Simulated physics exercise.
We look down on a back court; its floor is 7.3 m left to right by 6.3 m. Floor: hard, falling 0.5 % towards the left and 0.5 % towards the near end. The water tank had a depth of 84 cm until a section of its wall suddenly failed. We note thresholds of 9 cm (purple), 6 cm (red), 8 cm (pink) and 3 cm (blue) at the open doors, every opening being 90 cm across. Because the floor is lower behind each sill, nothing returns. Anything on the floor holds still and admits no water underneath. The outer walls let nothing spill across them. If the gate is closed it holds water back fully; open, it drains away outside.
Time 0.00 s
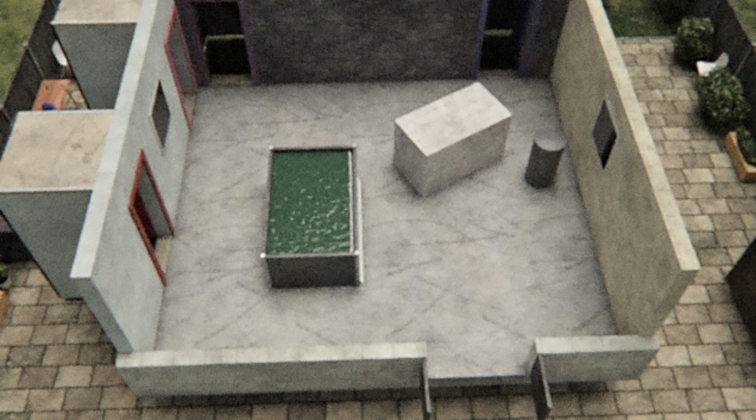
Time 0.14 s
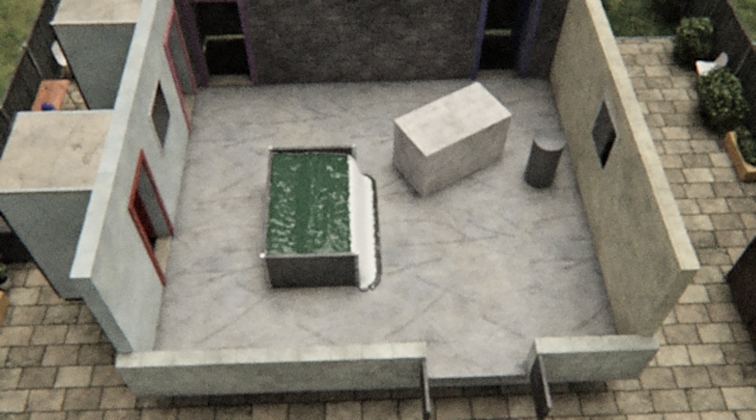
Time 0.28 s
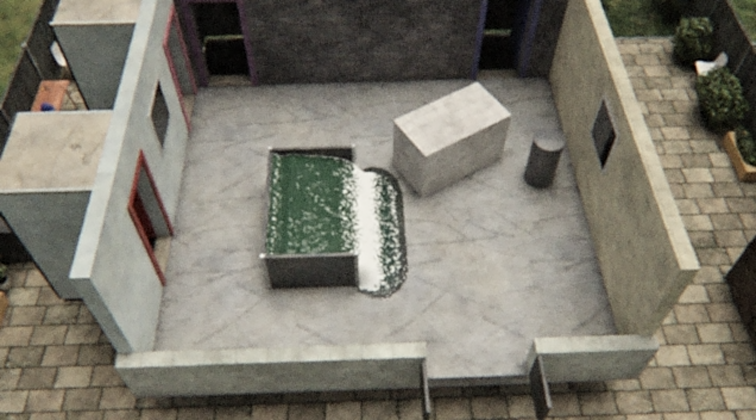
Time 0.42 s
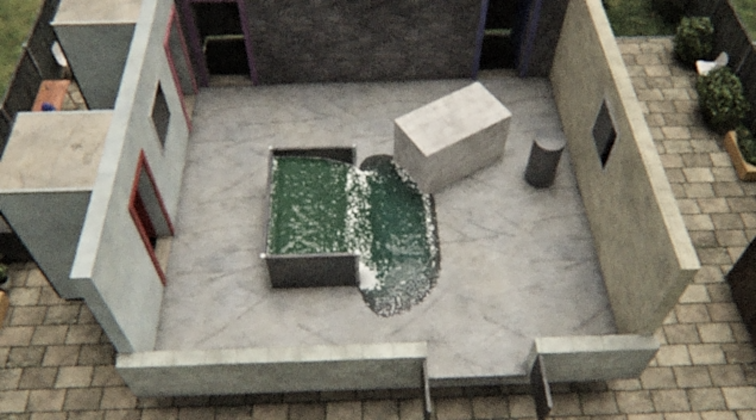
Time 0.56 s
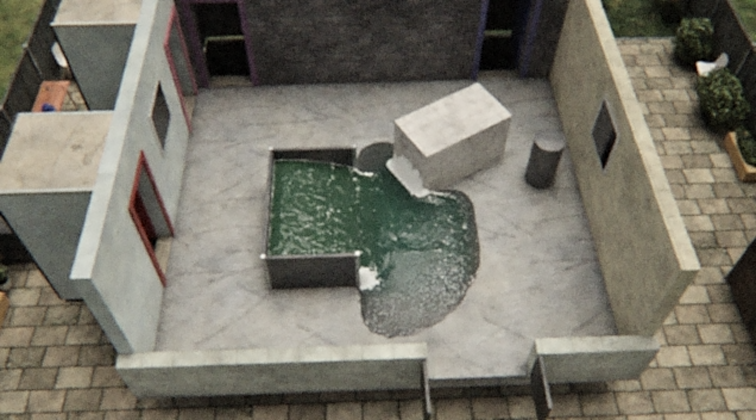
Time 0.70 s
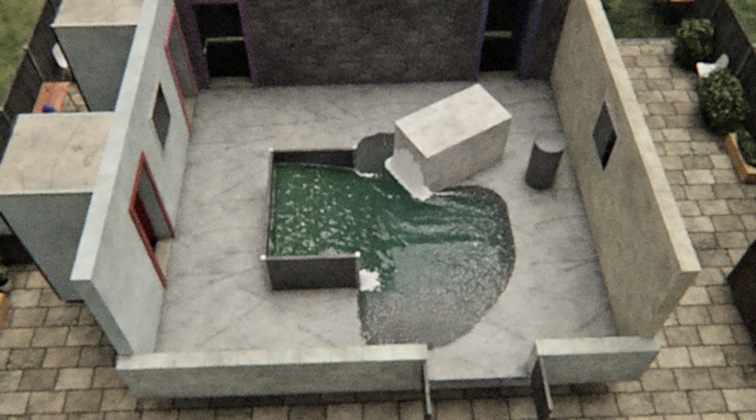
Green water pours from the tank's right side and spreads around a pale block.
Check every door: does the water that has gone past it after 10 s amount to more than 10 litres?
Purple door: It does not. Red door: It does not. Pink door: It does not. Blue door: It does.
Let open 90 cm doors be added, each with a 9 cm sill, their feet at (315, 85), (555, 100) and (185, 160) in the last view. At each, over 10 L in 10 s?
In turn: Under, below, below.
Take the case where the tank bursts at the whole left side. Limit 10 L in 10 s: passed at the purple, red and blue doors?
Log - purple: Threshold topped, red: Threshold topped, blue: Threshold not reached.
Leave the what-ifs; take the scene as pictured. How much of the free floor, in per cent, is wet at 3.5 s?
I'd guess around 60 %.
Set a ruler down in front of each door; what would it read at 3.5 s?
Readings (cm): Purple = 3; red = 0; pink = 0; blue = 11.
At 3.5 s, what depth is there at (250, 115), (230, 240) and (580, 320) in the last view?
Depth readings in turn - 1, 0, 22 cm.
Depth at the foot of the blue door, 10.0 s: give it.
I'd put it at around 4.5 cm deep.
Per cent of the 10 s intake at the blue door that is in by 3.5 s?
About 15%.
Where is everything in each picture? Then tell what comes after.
In the first frame, still water, 84 cm deep, in the water tank at (312, 201).
In the second frame, the front is at (363, 288), 1.2 m from the gap at (354, 218); 0.6 m2 of floor is under water; 84 cm left at the back of the water tank.
In the third frame, water pours out at (354, 220) and has run 1.4 m, to (385, 294); typically 15 cm deep outside, 77 cm at the water tank's back.
In the fourth frame, water pours out at (355, 222) and has run 1.8 m, to (412, 302); typically 14 cm deep outside, 72 cm at the water tank's back.
In the fifth frame, water pours out at (355, 223) and has run 2.2 m, to (435, 318); typically 12 cm deep outside, 67 cm at the water tank's back.
In the sixth frame, the front is at (510, 257), 2.7 m from the gap at (355, 224); 7.6 m2 of floor is under water; 59 cm left at the back of the water tank.
After 1.4 s water covers 40 % of the floor and is deepest (42 cm) near (585, 235); purple door not reached, red door not reached, pink door not reached, blue door not reached.
After 2.2 s water covers 50 % of the floor and is deepest (56 cm) near (617, 358); purple door not reached, red door not reached, pink door not reached, blue door not reached.
After 3.5 s water covers 60 % of the floor and is deepest (24 cm) near (606, 358); purple door 3 cm at the sill, 0 L in, red door not reached, pink door not reached, blue door 11 cm at the sill, 17 L in.
After 6.0 s water covers 80 % of the floor and is deepest (13 cm) near (470, 222); purple door 3 cm at the sill, 0 L in, red door not reached, pink door 6 cm at the sill, 1 L in, blue door 7 cm at the sill, 83 L in.
After 10.0 s water covers 100 % of the floor and is deepest (10 cm) near (163, 375); purple door 4 cm at the sill, 0 L in, red door 5 cm at the sill, 0 L in, pink door 5 cm at the sill, 1 L in, blue door 5 cm at the sill, 121 L in.
